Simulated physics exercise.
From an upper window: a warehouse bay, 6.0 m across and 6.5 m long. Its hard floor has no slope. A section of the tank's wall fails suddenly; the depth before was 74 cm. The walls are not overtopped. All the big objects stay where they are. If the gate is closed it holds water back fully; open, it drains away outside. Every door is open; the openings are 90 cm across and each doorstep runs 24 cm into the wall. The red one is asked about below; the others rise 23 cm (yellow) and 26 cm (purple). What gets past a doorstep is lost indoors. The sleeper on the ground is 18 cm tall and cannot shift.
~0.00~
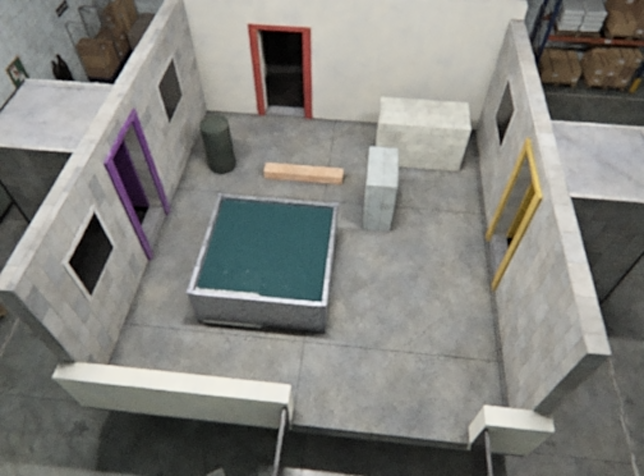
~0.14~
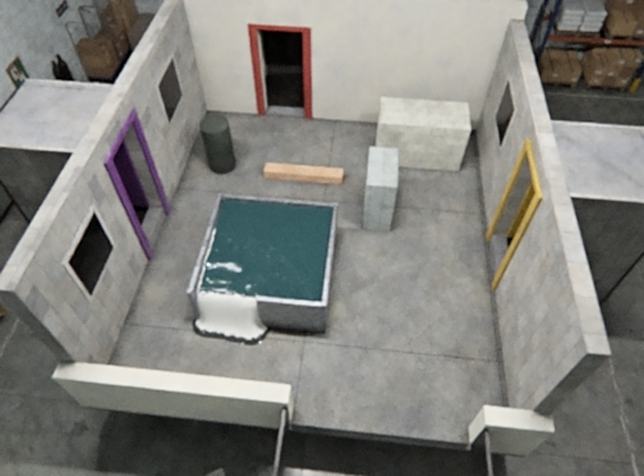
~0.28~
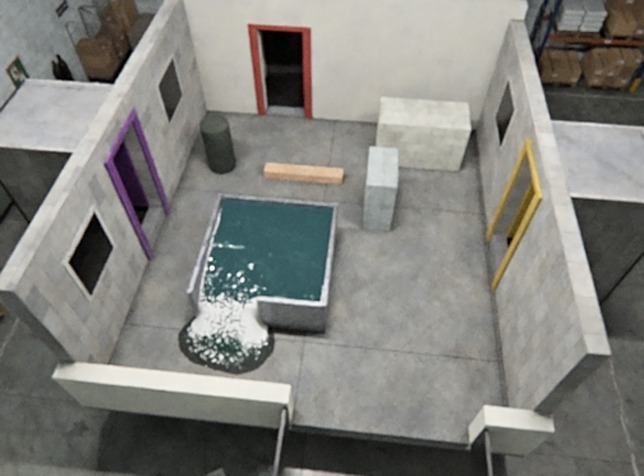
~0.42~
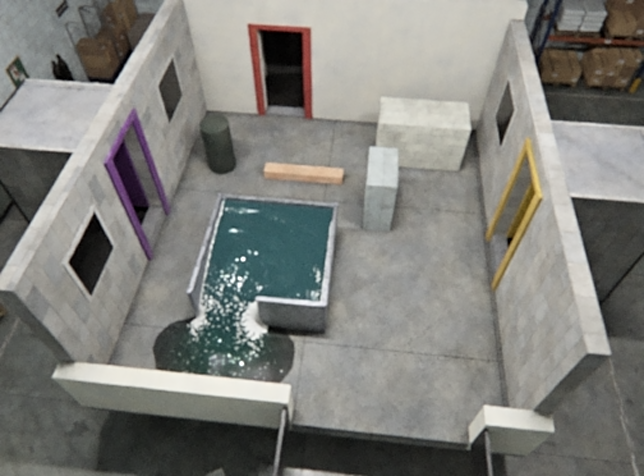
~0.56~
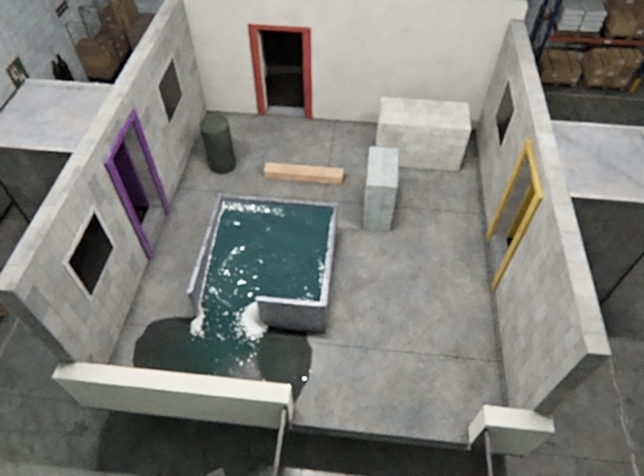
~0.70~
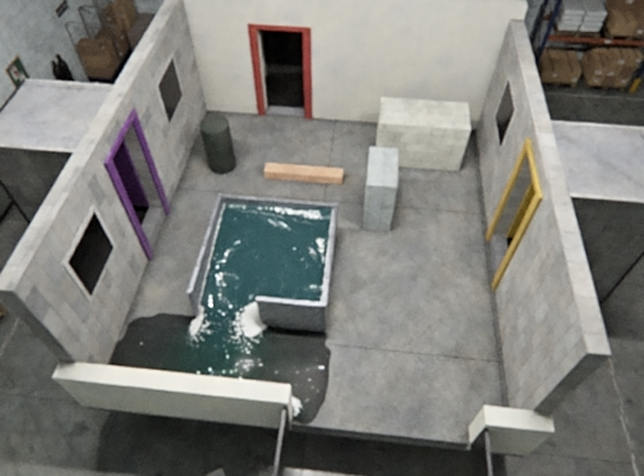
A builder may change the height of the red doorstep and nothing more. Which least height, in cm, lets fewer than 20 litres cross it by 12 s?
It would have to be roughly 8 cm high.
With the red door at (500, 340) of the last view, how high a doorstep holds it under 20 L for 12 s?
Roughly 10.0 cm.
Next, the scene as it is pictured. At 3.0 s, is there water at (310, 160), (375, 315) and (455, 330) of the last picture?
In turn: Dry, wet, under water.
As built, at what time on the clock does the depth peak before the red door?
Near 5.0 s.
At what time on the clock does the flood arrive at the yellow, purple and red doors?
Arrival: Yellow 3.0 s, purple 2.0 s, red 3.4 s.
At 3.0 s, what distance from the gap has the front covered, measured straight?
Roughly 4.8 m.
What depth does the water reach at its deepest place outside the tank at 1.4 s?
Roughly 68 cm.
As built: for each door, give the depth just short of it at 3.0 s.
In cm: Yellow 1, purple 6, red 0.
After 1.4 s water covers 15 % of the floor, deepest (68 cm) near (100, 386); it has not reached the red door.
After 3.0 s water covers 50 % of the floor, deepest (33 cm) near (100, 386); it has not reached the red door.
After 12.0 s water covers 95 % of the floor, deepest (12 cm) near (408, 130); 8 cm at the red door, 47 litres in over its 6 cm doorstep.
At the red door as built, the water arrived by 3.5 s and peaked near 11 cm at 4.8 s.
Run again over the same 12 s with other heights there, 39 litres in over 6.5 cm, 6 litres over 10 cm. The limit of 20 litres is kept from about 8 cm up.
